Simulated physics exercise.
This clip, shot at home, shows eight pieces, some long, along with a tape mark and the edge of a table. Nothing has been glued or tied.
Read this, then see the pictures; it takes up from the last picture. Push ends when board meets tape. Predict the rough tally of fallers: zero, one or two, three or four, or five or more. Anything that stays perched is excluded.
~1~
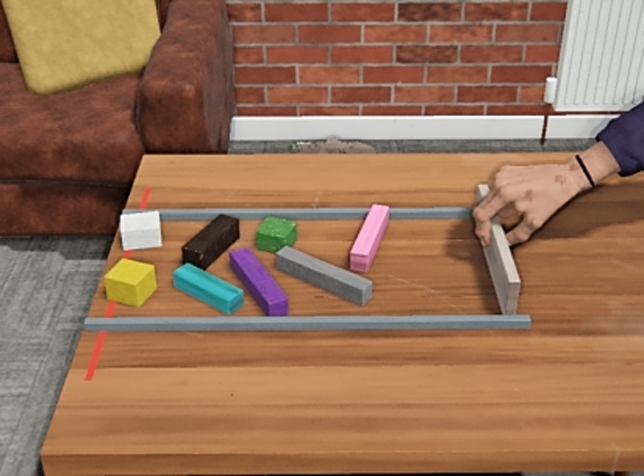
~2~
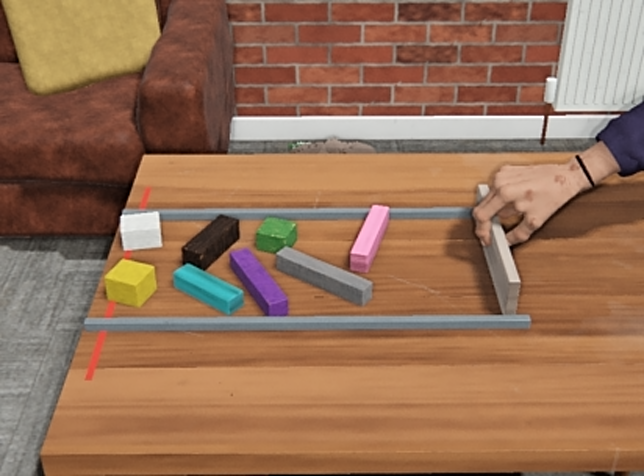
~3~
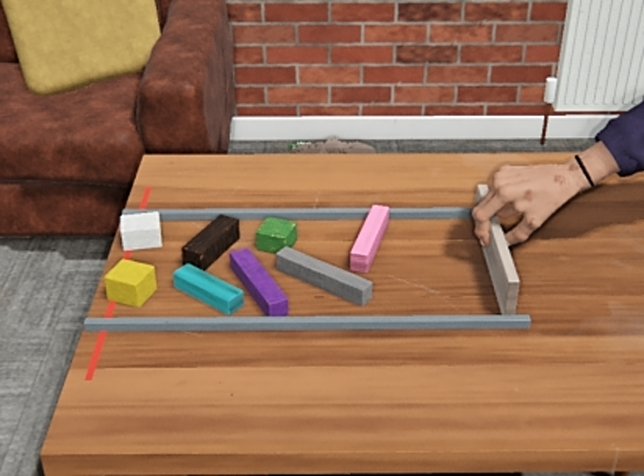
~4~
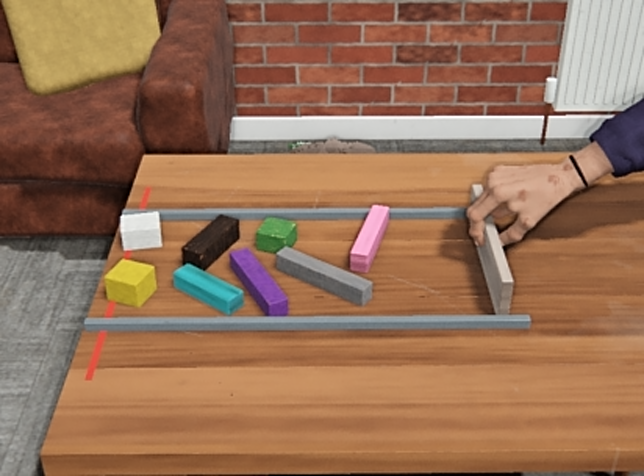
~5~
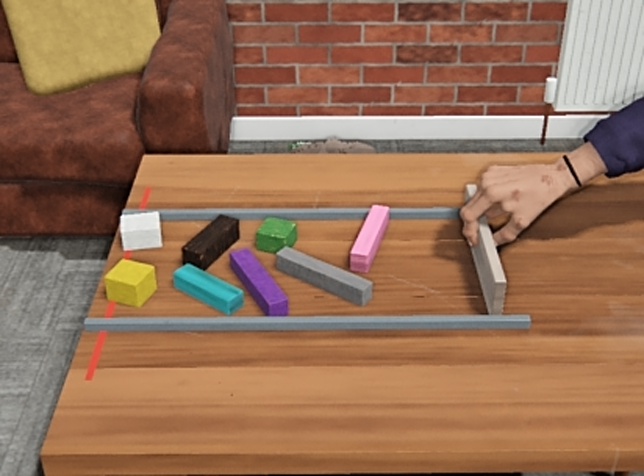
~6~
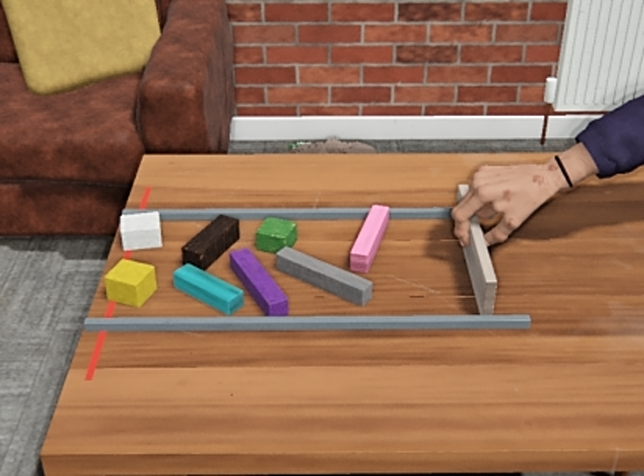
So the push knocks five or more off, going by the tape.
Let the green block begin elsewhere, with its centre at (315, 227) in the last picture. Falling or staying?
It drops down.
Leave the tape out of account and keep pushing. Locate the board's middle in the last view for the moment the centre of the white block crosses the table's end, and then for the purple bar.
The middle is at (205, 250) when it's the white block, and at (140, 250) when it's the purple bar.
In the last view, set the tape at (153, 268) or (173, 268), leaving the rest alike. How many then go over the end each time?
On the floor, 4 then 2.
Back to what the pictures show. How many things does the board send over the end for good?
In all, 7 of them.
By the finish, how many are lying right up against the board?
The count comes out at 1.
Soon after, none off yet; white block at rest near (141, 231); yellow block at rest near (131, 283); black bar at rest near (212, 243).
In the end, the number that fall off is five or more; gone, grey bar, green block, purple bar, turquoise stick, black bar, yellow block and white block.
